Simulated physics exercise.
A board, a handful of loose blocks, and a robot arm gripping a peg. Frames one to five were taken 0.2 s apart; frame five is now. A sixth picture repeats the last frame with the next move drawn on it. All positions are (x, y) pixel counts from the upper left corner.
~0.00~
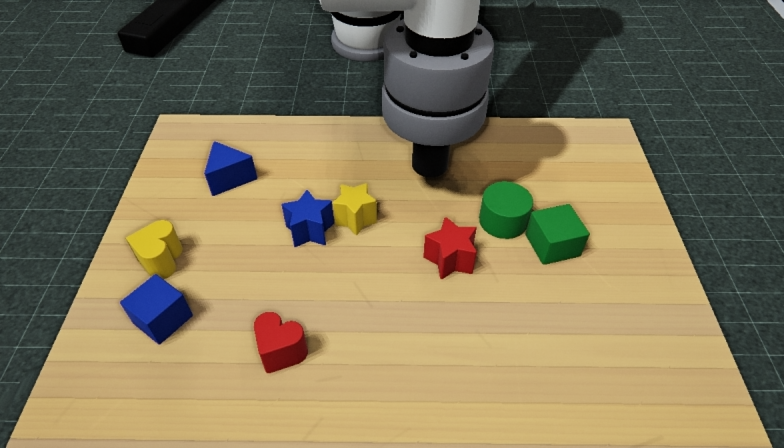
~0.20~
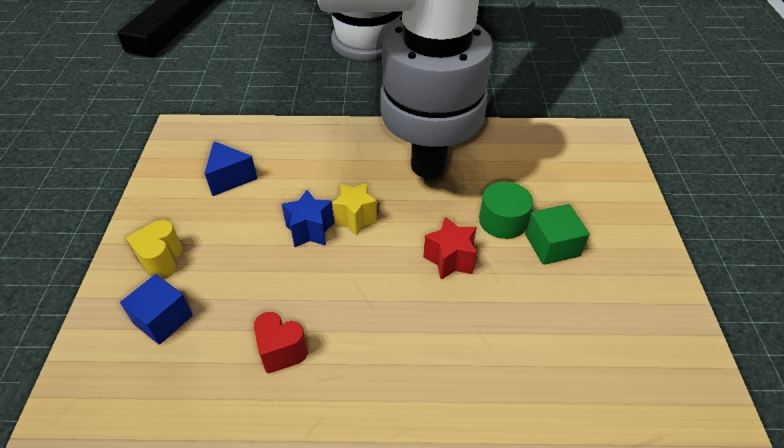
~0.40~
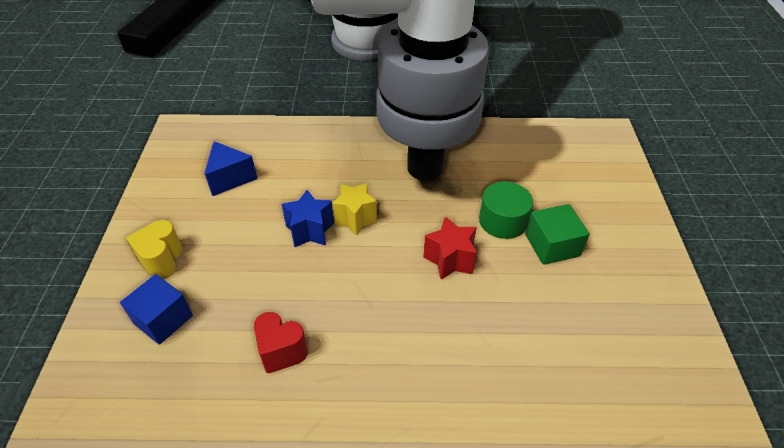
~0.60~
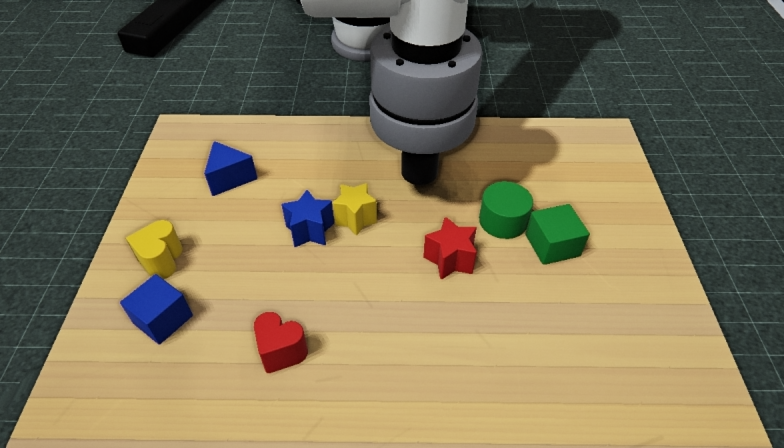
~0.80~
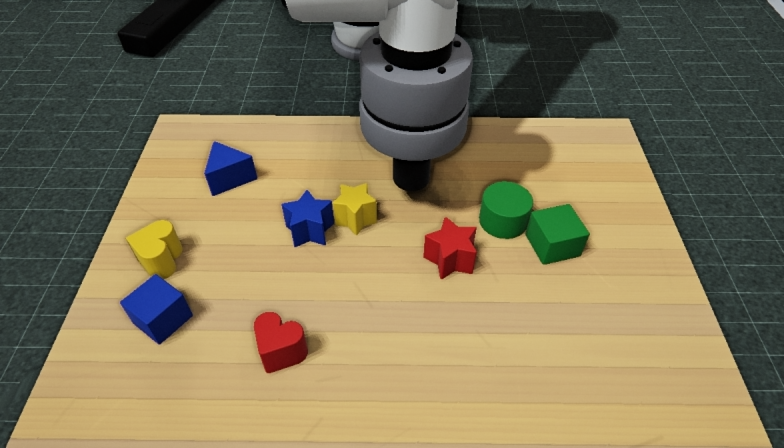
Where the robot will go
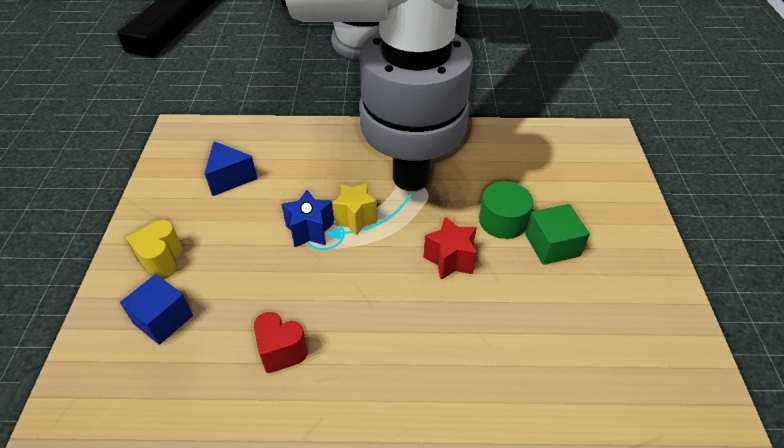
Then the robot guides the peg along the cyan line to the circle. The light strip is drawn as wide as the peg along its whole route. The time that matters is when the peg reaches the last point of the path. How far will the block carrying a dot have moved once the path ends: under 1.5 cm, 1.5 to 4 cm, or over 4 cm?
It goes beyond 4 cm.
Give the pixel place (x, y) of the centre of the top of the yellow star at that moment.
At the end it should sit near (288, 205).
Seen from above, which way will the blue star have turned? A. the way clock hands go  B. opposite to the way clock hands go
The answer is B.
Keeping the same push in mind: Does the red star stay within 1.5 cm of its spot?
I'd say yes.
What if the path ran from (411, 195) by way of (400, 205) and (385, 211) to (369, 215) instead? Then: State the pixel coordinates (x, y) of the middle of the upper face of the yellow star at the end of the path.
The middle of its upper face will lie at (335, 202).
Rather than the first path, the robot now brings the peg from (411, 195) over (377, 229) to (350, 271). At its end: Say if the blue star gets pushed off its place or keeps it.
Displaced.
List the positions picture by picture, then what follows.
In the first frame, lower end of the peg at (430, 166), tops of blocks, blue star at (307, 208), yellow star at (354, 196), red star at (453, 237).
In the second frame, peg at (429, 167), blocks as before.
In the third frame, peg at (425, 169), blocks as before.
In the fourth frame, peg at (419, 173), blocks as before.
In the fifth frame, peg at (411, 179), blue star at (307, 208), yellow star at (354, 196), red star at (453, 237).
The drawn path runs from (411, 195) through (391, 216) and (361, 230) to (325, 234); the dot is on the blue star.
The first path, step by step. One third of the way, peg at (390, 201); nothing pushed yet.
Two thirds of the way, peg at (359, 214); blue star at (287, 206), turned 30° anticlockwise; yellow star at (325, 203), turned 35° clockwise.
At the end, peg at (322, 218); blue star at (250, 206), turned 25° anticlockwise; yellow star at (288, 205), turned 35° clockwise; red star not moved.
